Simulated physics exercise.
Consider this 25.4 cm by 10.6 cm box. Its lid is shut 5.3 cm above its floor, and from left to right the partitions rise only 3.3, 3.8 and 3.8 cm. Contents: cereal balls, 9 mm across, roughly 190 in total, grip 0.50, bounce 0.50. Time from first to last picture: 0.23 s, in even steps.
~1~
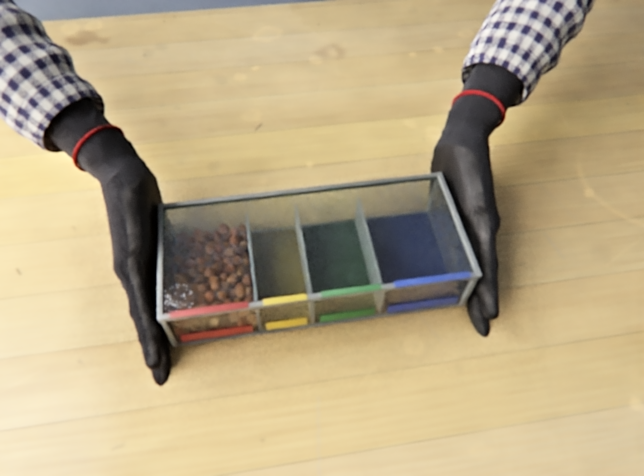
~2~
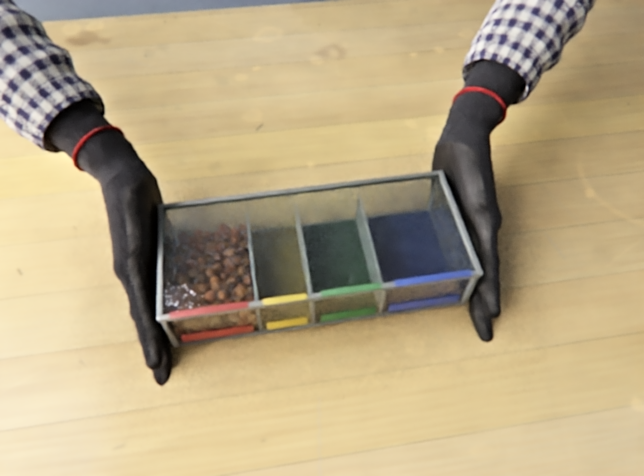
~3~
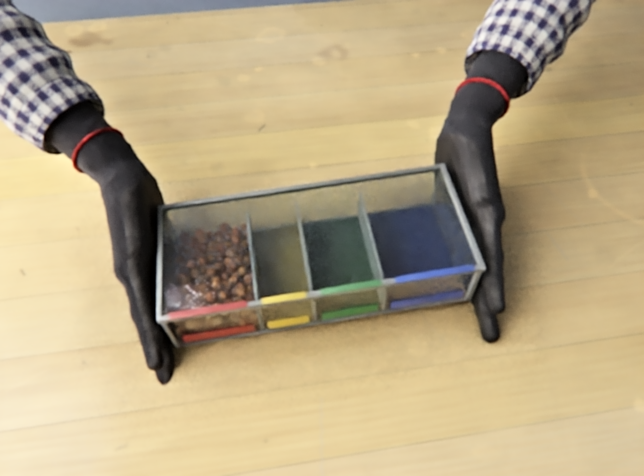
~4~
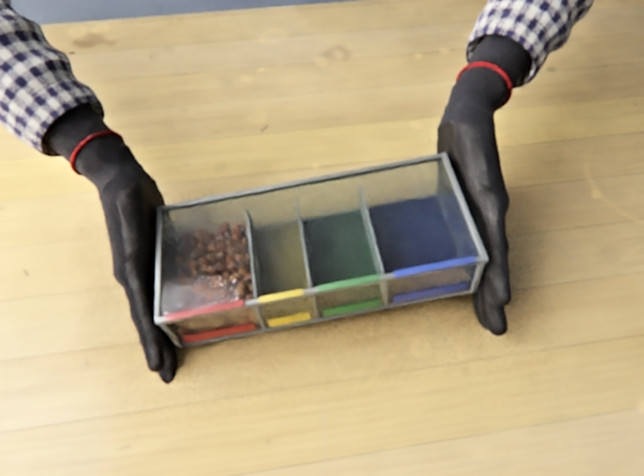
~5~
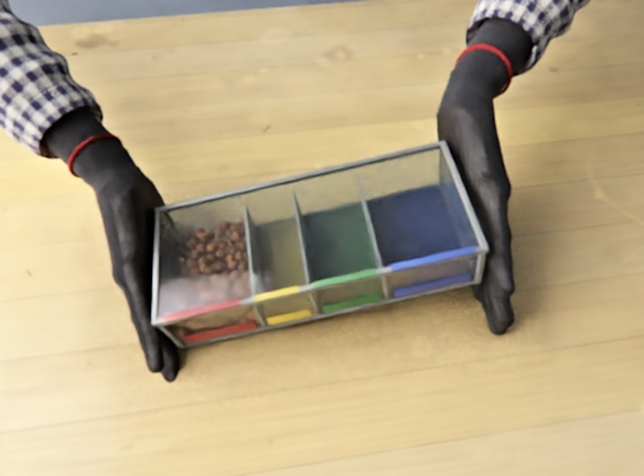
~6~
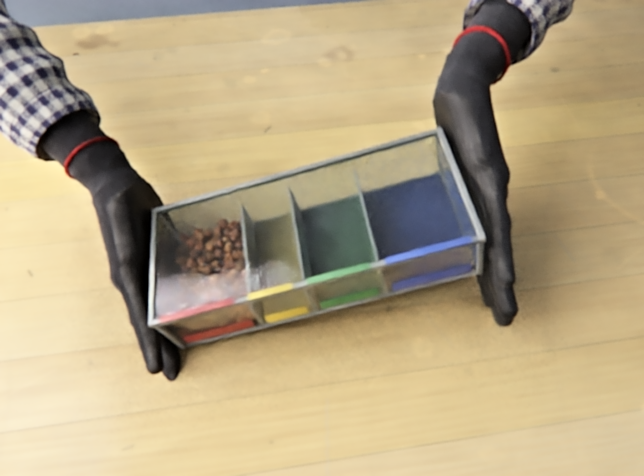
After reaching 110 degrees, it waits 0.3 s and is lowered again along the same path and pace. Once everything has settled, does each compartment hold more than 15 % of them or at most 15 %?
One by one: Red compartment: Beats the threshold, blue compartment: Fails to beat the threshold, green compartment: Fails to beat the threshold, yellow compartment: Fails to beat the threshold.
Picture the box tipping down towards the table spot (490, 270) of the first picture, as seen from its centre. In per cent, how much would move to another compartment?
Something like 100 per cent of the pieces.
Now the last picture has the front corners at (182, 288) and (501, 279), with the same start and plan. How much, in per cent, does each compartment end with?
Final per cent - red: 25; blue: 45; green: 5; yellow: 30.
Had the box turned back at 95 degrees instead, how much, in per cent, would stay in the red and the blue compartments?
Shares: Red 100, blue 0, in per cent.
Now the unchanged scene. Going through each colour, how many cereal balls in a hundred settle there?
Red: 100%; blue: 0%; green: 0%; yellow: 0%.
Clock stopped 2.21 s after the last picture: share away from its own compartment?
Roughly 0 %.
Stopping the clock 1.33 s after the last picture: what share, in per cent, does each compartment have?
Red 100; blue 0; green 0; yellow 0.
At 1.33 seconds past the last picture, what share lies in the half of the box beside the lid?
About 50 %.
Then, 1.33 s after the last picture, tilt 110 degrees; red 100 %.
Then, 2.21 s after the last picture, tilt 56 degrees; red 100 %.
Then, 3.10 s after the last picture, tilt 0 degrees; red 100 %.
In the end, red 100 %, blue 0 %, green 0 %, yellow 0 %.
